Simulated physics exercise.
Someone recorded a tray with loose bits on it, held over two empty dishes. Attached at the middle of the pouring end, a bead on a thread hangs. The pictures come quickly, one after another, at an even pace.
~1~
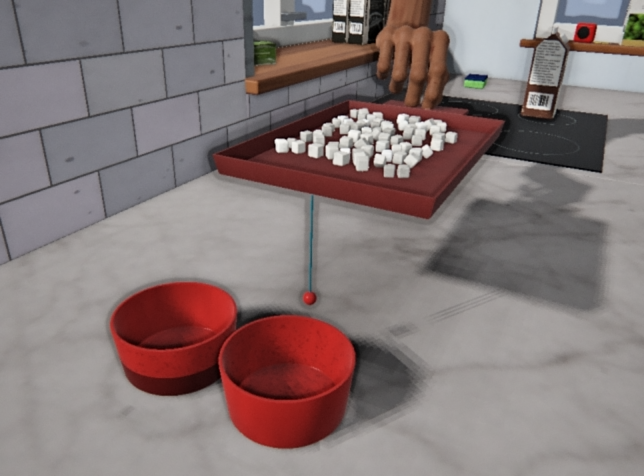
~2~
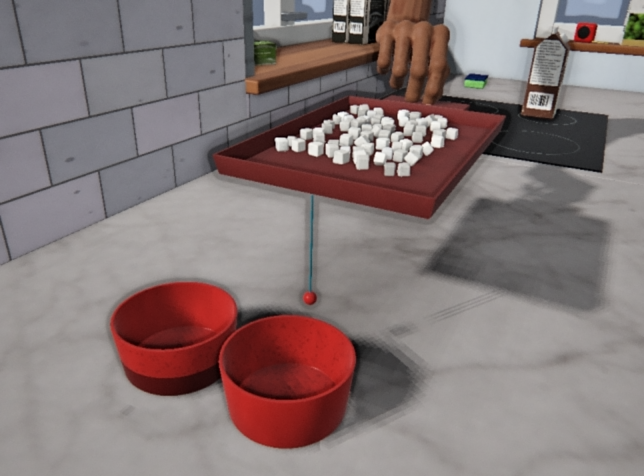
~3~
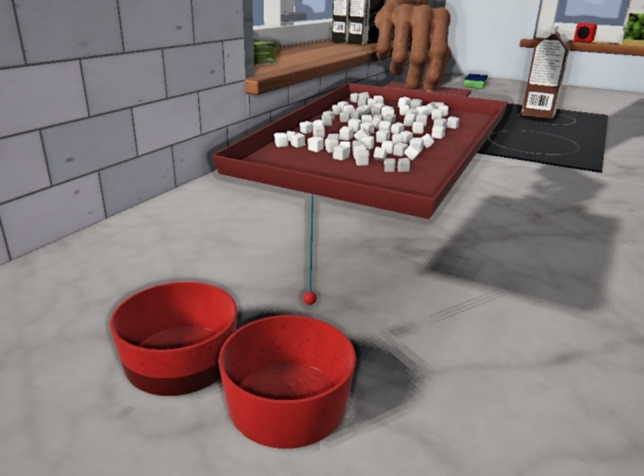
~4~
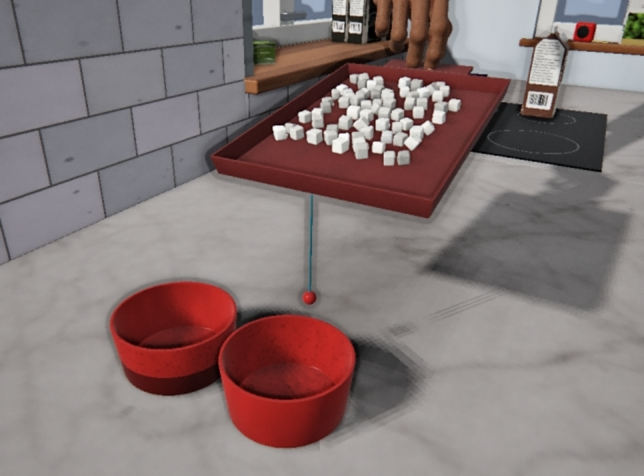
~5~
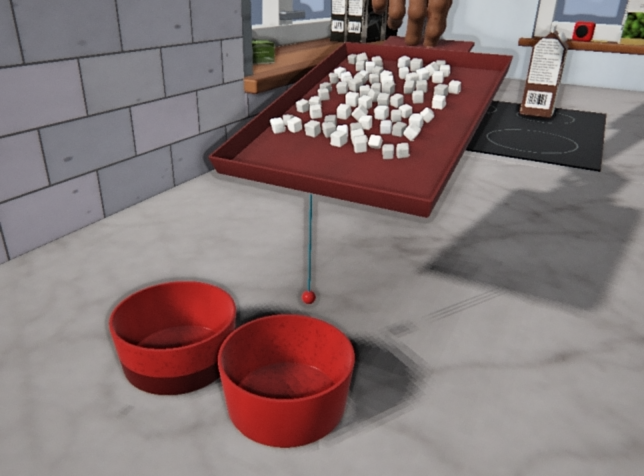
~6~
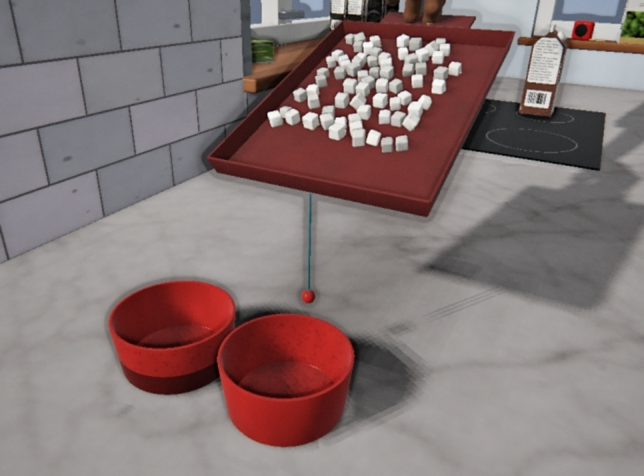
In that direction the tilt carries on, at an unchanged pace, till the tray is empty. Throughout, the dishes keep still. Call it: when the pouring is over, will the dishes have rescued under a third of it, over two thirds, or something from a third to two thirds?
I'd call it over two thirds rescued.
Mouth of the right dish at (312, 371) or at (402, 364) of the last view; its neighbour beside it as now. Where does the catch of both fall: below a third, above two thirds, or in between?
First: Over two thirds. Second: One to two thirds.
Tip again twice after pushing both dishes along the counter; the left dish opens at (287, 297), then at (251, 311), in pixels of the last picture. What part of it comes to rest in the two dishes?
0 %, then 70 %.
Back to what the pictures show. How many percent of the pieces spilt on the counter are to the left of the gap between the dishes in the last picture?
20 per cent or thereabouts.
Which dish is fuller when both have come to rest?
I'd go with the right of the two.
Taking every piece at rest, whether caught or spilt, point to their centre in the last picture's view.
Roughly pixel (271, 395).
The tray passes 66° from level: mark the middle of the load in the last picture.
The middle of the pieces shows up near (291, 165).
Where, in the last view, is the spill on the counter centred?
Its middle is at roughly (336, 463).
Soon after the last picture, tray tipped steeply; most on the tray; a stray few in the right dish; a small part in the air.
A little later, tray tipped past a quarter turn; about two thirds on the tray; a small part in the right dish; a small part in the left dish; a small part outside both; a small part in the air.
Later still, tray tipped past a quarter turn; about half in the right dish; about a quarter in the left dish; a small part outside both; a stray few in the air.
At rest, tray tipped past a quarter turn; about half in the right dish; about a quarter in the left dish; a small part outside both; a stray few in the air.
